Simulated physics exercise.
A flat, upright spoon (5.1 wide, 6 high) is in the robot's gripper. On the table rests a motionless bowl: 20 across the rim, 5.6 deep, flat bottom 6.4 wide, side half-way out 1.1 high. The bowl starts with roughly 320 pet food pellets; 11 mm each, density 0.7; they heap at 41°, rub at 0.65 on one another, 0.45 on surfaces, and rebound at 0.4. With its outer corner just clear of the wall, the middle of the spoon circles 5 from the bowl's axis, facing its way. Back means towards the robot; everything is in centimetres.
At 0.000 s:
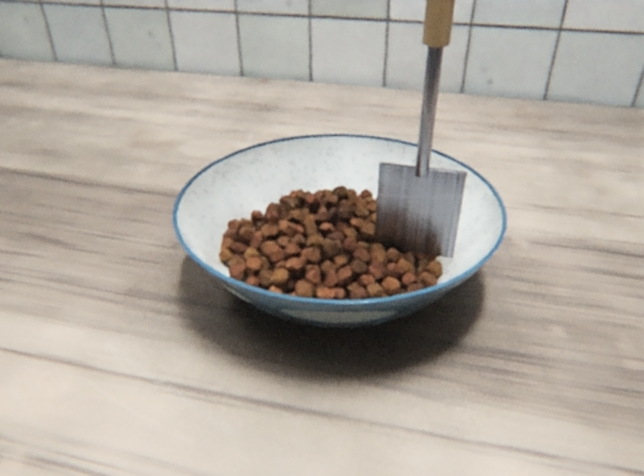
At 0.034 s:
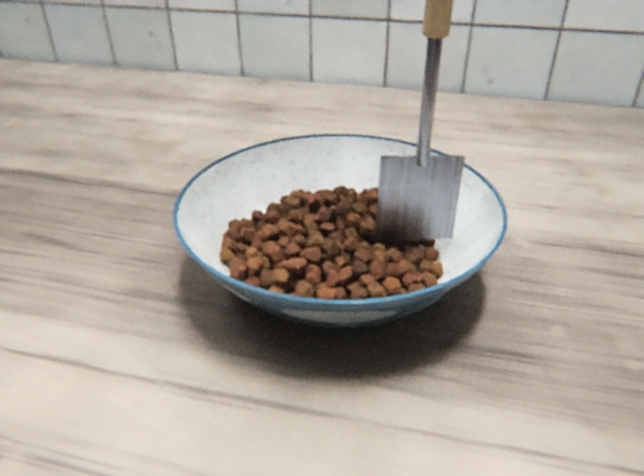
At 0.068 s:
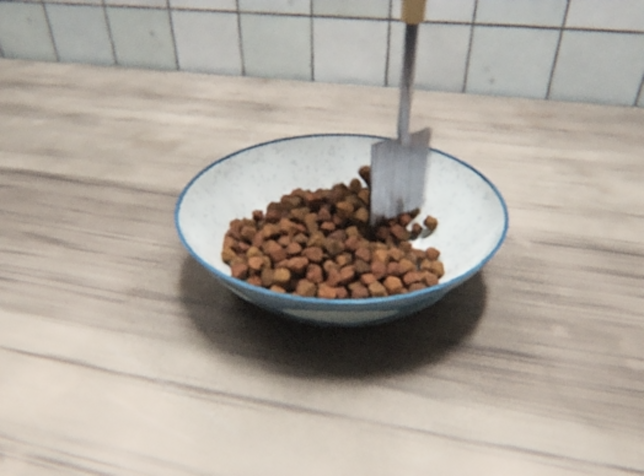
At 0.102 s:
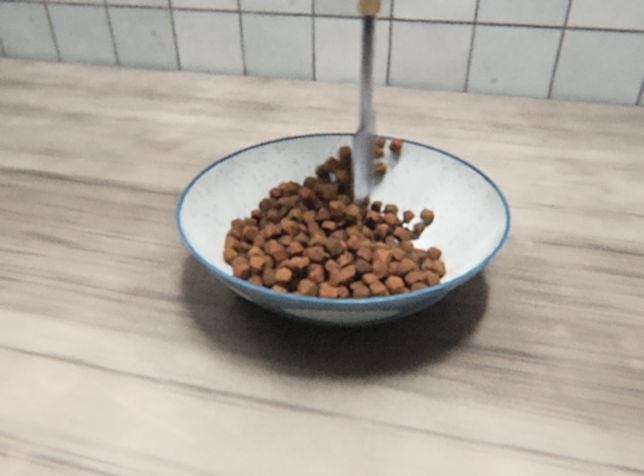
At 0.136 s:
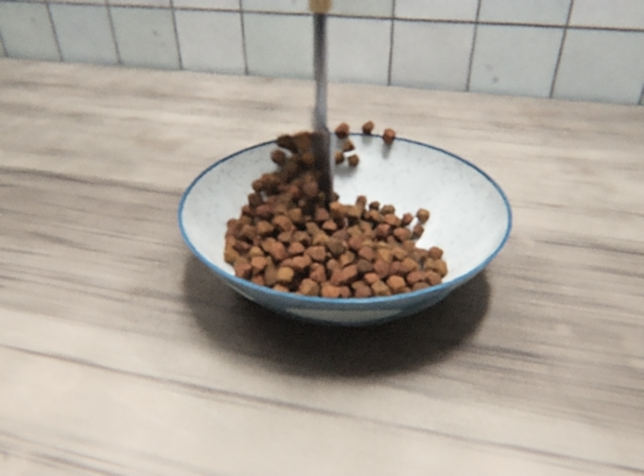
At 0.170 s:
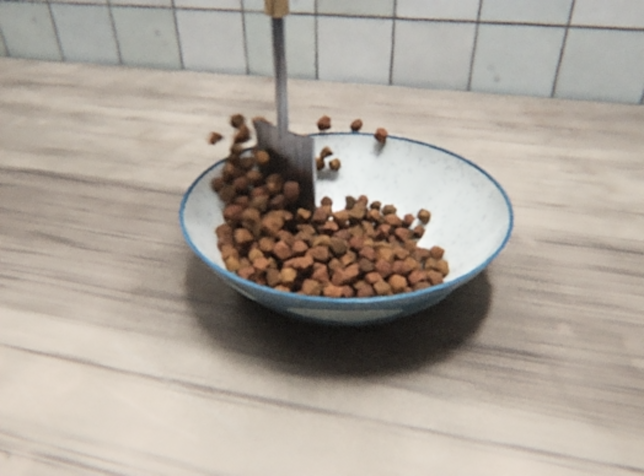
A bowl of brown pellets sits still while an upright spatula sweeps left, flinging some upward.
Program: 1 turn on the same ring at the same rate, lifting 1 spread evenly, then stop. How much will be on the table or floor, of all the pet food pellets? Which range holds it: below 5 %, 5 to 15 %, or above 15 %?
The range above 15 %.
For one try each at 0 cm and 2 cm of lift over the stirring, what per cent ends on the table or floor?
Around 35 percent, then 15 percent.
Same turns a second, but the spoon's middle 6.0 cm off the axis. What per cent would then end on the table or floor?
Around 0 in a hundred.
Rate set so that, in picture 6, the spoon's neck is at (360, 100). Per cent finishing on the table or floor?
About 10 per cent.
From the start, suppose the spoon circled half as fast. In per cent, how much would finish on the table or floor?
Then roughly 10 per cent.
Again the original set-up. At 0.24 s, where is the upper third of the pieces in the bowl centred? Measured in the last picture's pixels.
Roughly pixel (284, 258).
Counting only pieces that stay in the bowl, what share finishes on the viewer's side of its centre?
Around 40 per cent of what the bowl keeps.
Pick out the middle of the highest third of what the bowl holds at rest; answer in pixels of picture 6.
The centre is near pixel (397, 218).
By 0.24 s, 230° round, highest piece 10 above the table; 296 in the bowl, 1 on the table or floor, 25 in flight or on the tool.
By 0.31 s, 303° round, highest piece 9 above the table; 273 in the bowl, 8 on the table or floor, 41 in flight or on the tool.
By 0.54 s, 0° round, highest piece 6 above the table; 244 in the bowl, 77 on the table or floor, 1 in flight or on the tool.
By 1.24 s, 0° round, highest piece 5 above the table; 244 in the bowl, 78 on the table or floor.
Final count, 244 in the bowl, 78 on the table or floor. That is 24 % on the table or floor.
